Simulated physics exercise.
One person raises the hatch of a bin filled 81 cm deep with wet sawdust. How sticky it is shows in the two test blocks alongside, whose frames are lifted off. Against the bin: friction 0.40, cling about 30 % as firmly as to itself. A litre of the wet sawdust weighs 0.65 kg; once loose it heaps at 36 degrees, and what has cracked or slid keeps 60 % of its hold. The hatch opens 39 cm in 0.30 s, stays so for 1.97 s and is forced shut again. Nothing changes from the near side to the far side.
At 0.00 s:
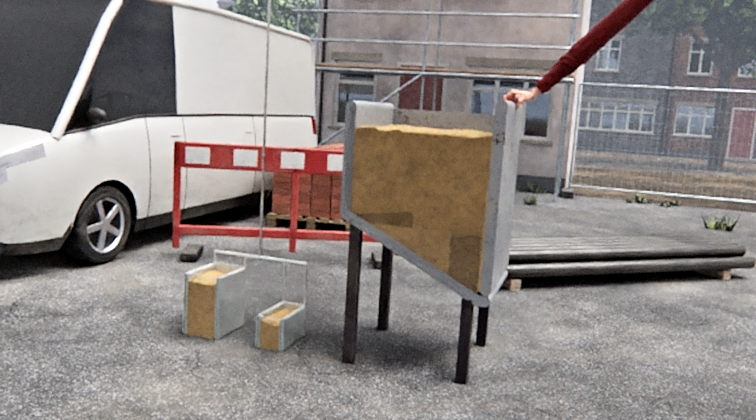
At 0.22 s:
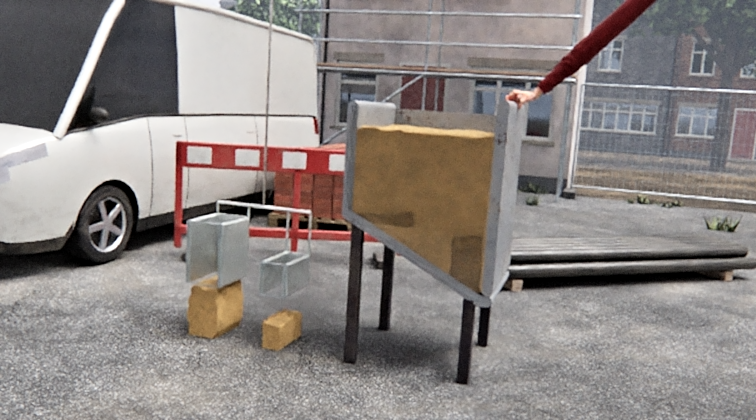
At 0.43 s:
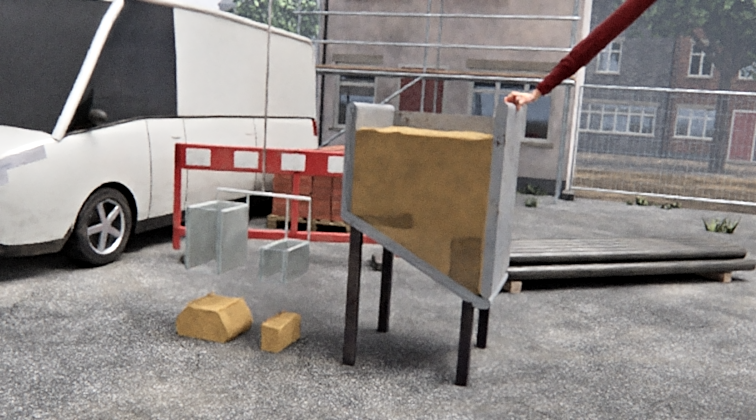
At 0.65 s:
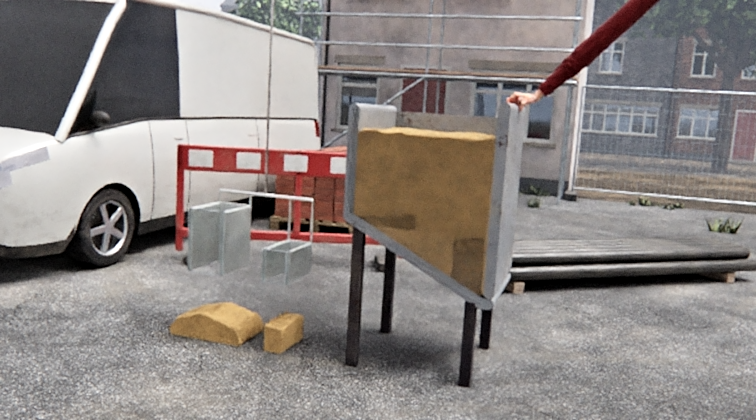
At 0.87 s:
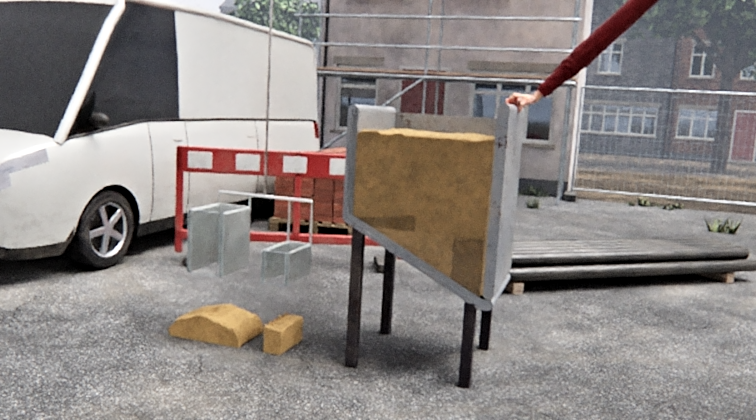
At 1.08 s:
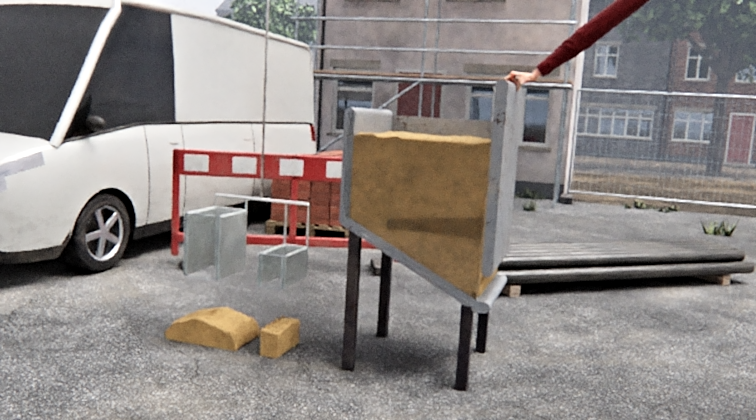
In a paved yard beside a white van, moulds lift off two sawdust blocks, the left slumping, before a red-sleeved arm raises a bin's hatch slightly.
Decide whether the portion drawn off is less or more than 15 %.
The result is more than 15 %.
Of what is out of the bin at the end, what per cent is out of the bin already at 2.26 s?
About 40 %.
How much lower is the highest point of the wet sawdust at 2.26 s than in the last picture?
About 8 cm.
By 1.62 s, the hatch is 39 cm open and 6 % is out.
By 2.26 s, the hatch is 39 cm open and 29 % is out.
By 2.90 s, the hatch is 39 cm open and 55 % is out.
By 3.54 s, the hatch is 9.9 cm open and 69 % is out.
By 4.03 s, at the end, the hatch is shut and 70 % is out.
